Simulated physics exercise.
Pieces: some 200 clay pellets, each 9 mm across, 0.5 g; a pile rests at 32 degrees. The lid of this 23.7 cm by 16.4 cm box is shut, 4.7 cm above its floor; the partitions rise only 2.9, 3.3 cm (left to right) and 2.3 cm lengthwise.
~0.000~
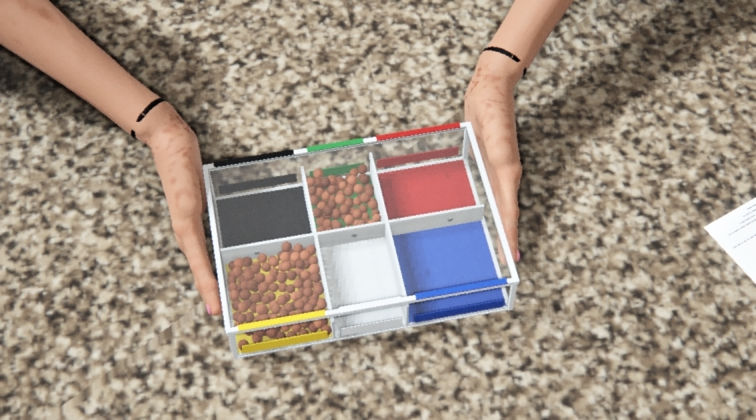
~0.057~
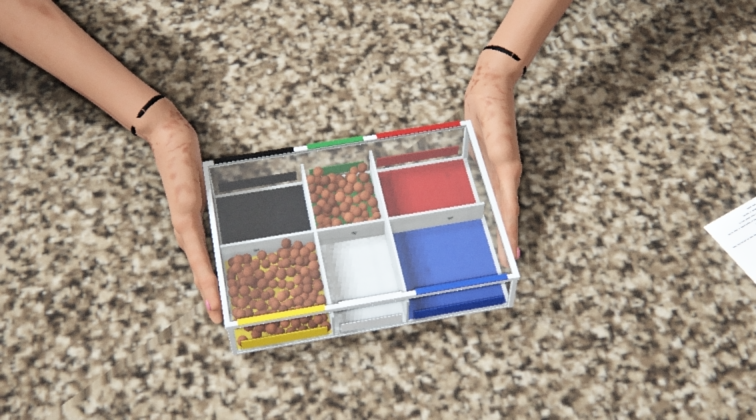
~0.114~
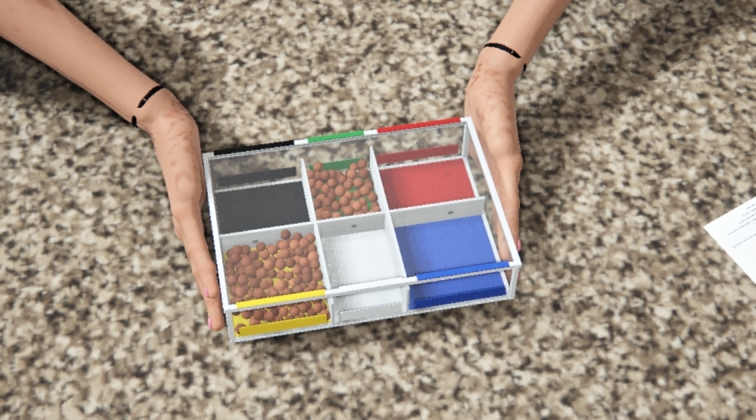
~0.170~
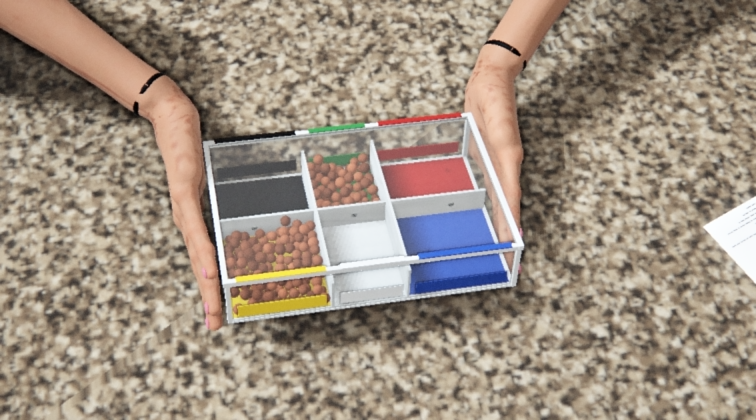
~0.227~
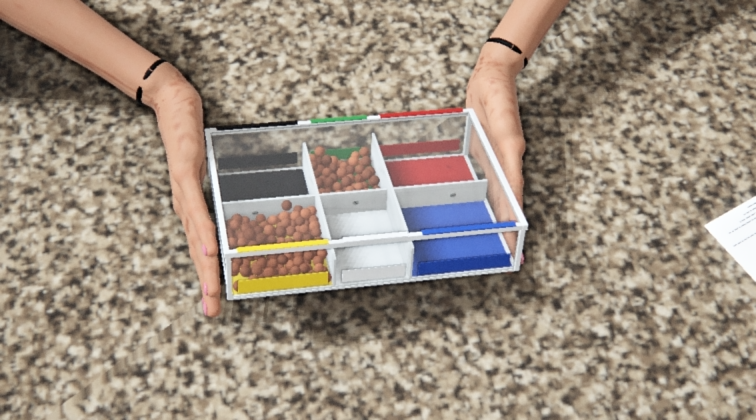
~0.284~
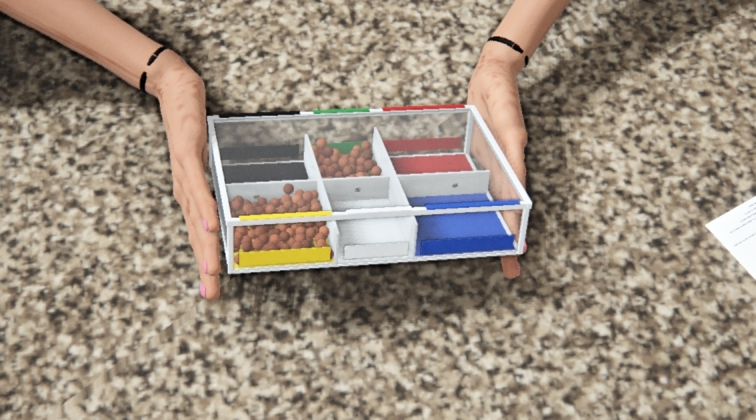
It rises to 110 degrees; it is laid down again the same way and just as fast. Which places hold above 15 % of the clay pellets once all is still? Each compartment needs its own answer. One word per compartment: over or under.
Red under, blue under, green over, yellow under, white under, black over.
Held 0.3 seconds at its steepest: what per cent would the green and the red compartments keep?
In per cent: Green 55; red 5.
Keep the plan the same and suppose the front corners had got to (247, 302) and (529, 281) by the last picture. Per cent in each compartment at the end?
Final shares: Red 0%, blue 50%, green 15%, yellow 25%, white 10%, black 0%.
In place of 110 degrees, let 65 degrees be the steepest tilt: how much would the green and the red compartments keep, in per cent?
Then green would get 40 per cent and red 0 per cent.
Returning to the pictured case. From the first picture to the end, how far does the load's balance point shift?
I'd put the distance at roughly 7.0 cm.
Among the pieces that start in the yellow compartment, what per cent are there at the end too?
10 per cent, roughly.
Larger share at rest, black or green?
The green one.
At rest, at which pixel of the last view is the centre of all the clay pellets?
Close to pixel (323, 191).
After 1.19 s, tilt 109 degrees; green 50 %, yellow 15 %, black 35 %.
Then, at 1.79 s, tilt 47 degrees; red 5 %, green 55 %, yellow 5 %, black 35 %.
Then, at 2.44 s, tilt 0 degrees; red 5 %, green 55 %, yellow 5 %, black 35 %.
By 2.9 s all is still; red 5 %, blue 0 %, green 55 %, yellow 5 %, white 0 %, black 35 %.
